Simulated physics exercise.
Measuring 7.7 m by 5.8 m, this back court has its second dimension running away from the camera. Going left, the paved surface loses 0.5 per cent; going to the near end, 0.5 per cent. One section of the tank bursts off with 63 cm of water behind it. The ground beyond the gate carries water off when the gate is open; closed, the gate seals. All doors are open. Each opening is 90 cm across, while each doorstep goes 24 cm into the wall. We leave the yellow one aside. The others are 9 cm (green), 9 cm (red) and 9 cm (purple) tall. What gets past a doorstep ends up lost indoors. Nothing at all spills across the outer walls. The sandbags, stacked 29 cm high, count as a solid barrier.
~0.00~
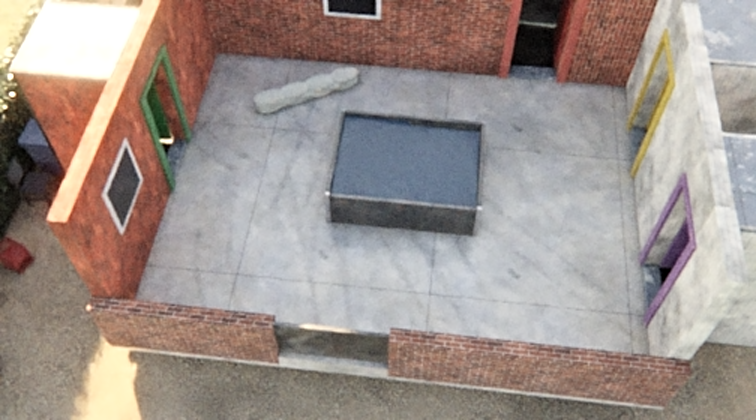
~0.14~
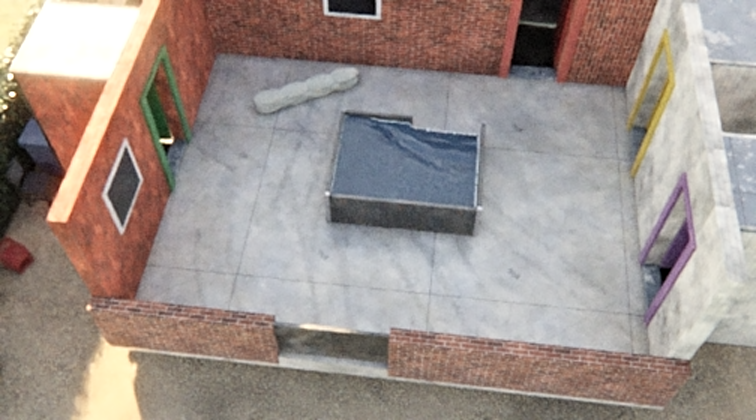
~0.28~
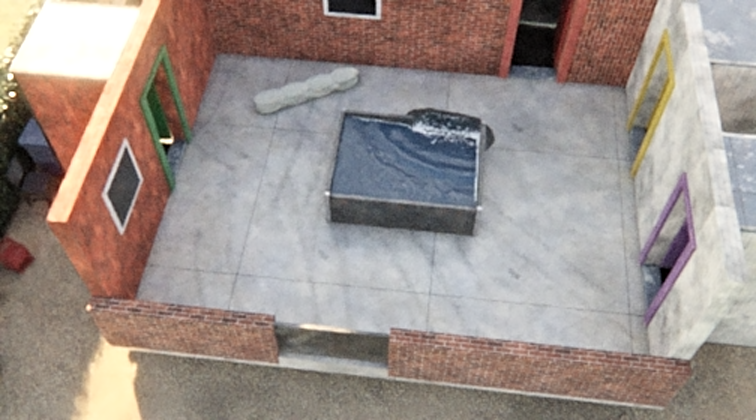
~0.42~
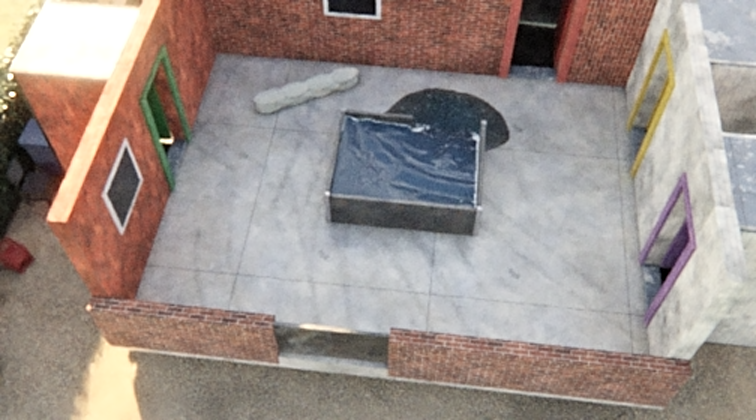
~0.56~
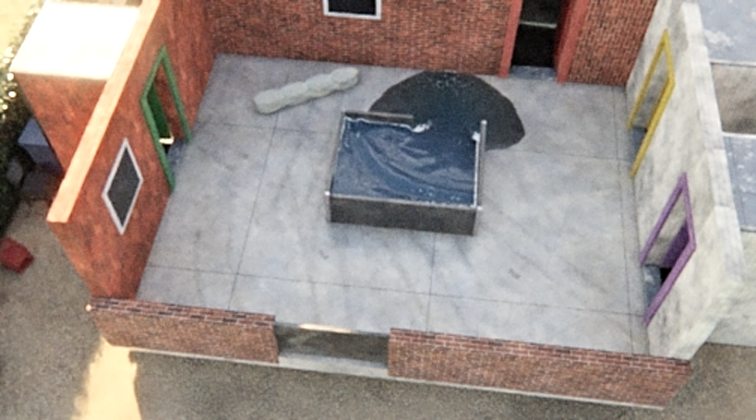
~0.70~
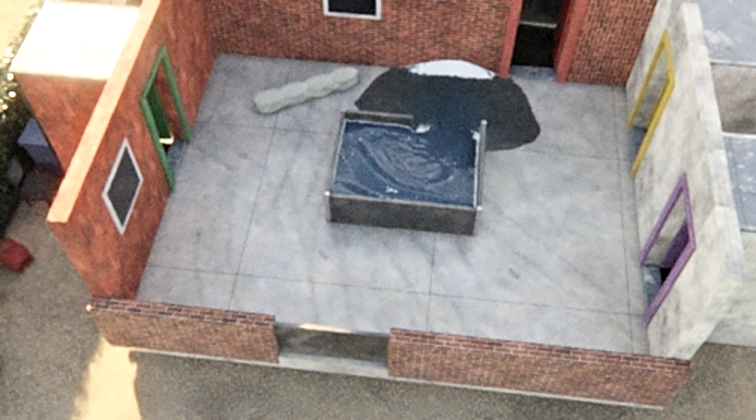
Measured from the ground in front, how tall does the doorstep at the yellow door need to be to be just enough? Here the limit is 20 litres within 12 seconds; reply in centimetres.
It needs to be about 10 cm tall.
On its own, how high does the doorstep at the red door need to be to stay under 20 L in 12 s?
I'd raise red to close to 17 cm.
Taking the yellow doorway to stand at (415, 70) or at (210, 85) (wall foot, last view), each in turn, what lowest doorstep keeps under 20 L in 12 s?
Around 26 and 10.5 cm respectively.
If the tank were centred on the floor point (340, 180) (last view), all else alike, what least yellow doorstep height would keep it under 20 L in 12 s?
A height near 13.5 cm.
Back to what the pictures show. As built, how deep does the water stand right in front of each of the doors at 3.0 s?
Centimetres: Yellow = 13, green = 0, red = 16, purple = 0.
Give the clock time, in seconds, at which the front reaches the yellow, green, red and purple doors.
Yellow at 2.2 seconds, green at 3.4 seconds, red at 0.9 seconds, purple at 3.4 seconds.
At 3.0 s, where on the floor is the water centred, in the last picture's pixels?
About (434, 134).
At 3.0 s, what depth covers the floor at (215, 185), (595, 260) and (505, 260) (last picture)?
Close to 0, 0 and 0 cm deep.
After 1.4 s water covers 15 % of the floor, deepest (38 cm) near (453, 81); it has not reached the yellow door.
After 3.0 s water covers 35 % of the floor, deepest (29 cm) near (619, 87); 13 cm at the yellow door, 0 litres in over its 13 cm doorstep.
After 12.0 s water covers 95 % of the floor, deepest (10 cm) near (258, 339); 5 cm at the yellow door, 6 litres in over its 13 cm doorstep.
At the yellow door as built, the water arrived by 2.3 s and peaked near 14 cm at 3.6 s.
Run again over the same 12 s with other heights there, 33 litres in over 8.5 cm, 11 litres over 11.5 cm. The limit of 20 litres is kept from about 10 cm up.
